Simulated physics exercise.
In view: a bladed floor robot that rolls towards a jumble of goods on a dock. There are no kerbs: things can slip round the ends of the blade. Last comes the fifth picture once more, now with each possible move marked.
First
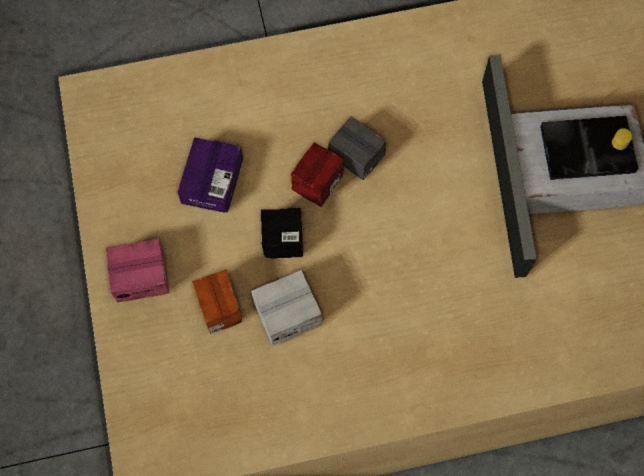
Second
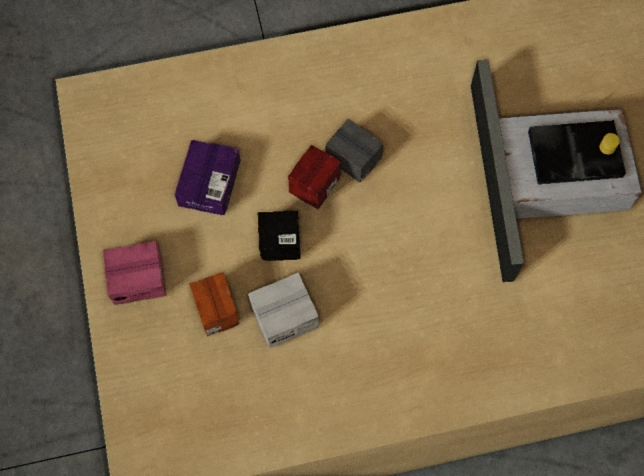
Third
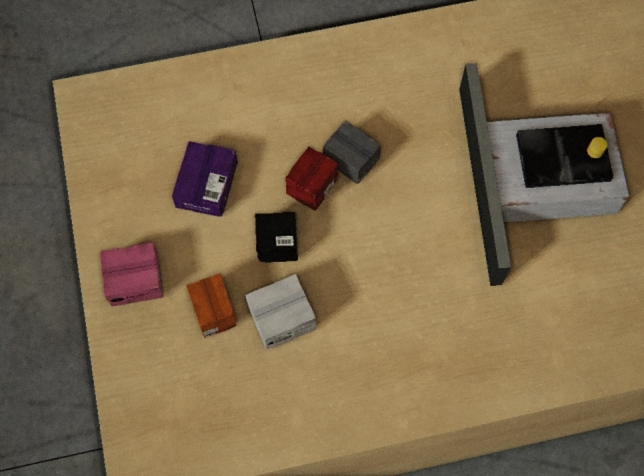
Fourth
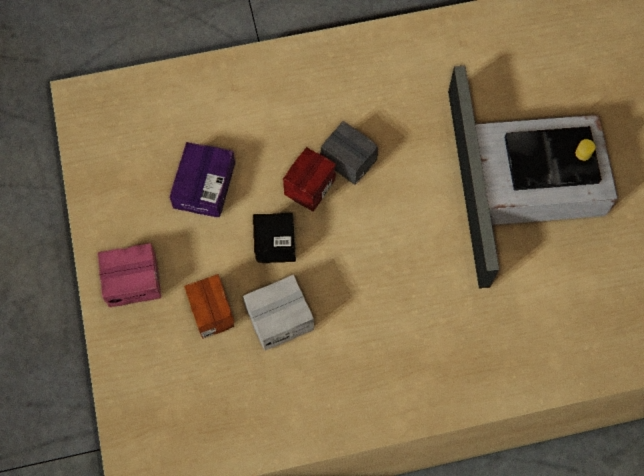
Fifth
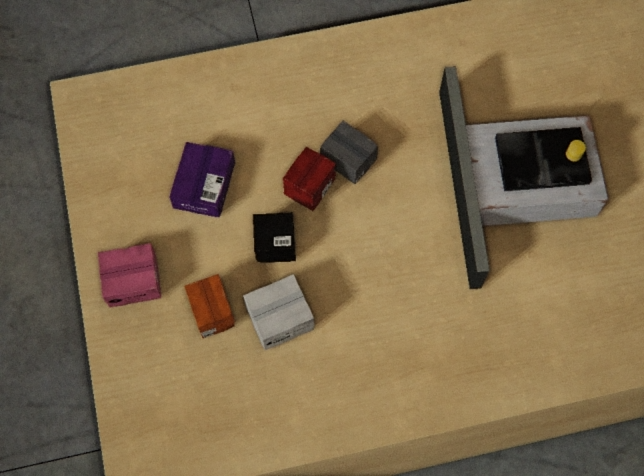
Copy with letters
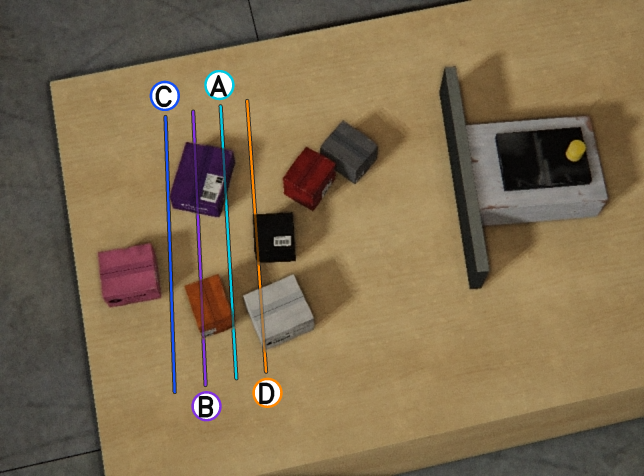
Bladed robot rolling slowly left a short way across a wooden surface towards seven scattered parcels, which stay apart from its blade.
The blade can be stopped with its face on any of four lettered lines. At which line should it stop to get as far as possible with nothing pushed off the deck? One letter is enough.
Line C.
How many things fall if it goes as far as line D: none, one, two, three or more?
By then, none.
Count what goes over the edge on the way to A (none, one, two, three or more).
In all, none.
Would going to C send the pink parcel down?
No.
On the copy, A at (228, 234); B at (199, 241); C at (170, 247); D at (256, 229).
On C. First, robot (431, 181); grey box (319, 157); red parcel (294, 185).
Then, robot (325, 203); orange parcel (181, 309); purple parcel (161, 182).
Finally, robot (241, 220); orange parcel (96, 328); pink parcel (93, 270); nothing has fallen.
By contrast, A is safe but short; B is safe but short; D is safe but short.
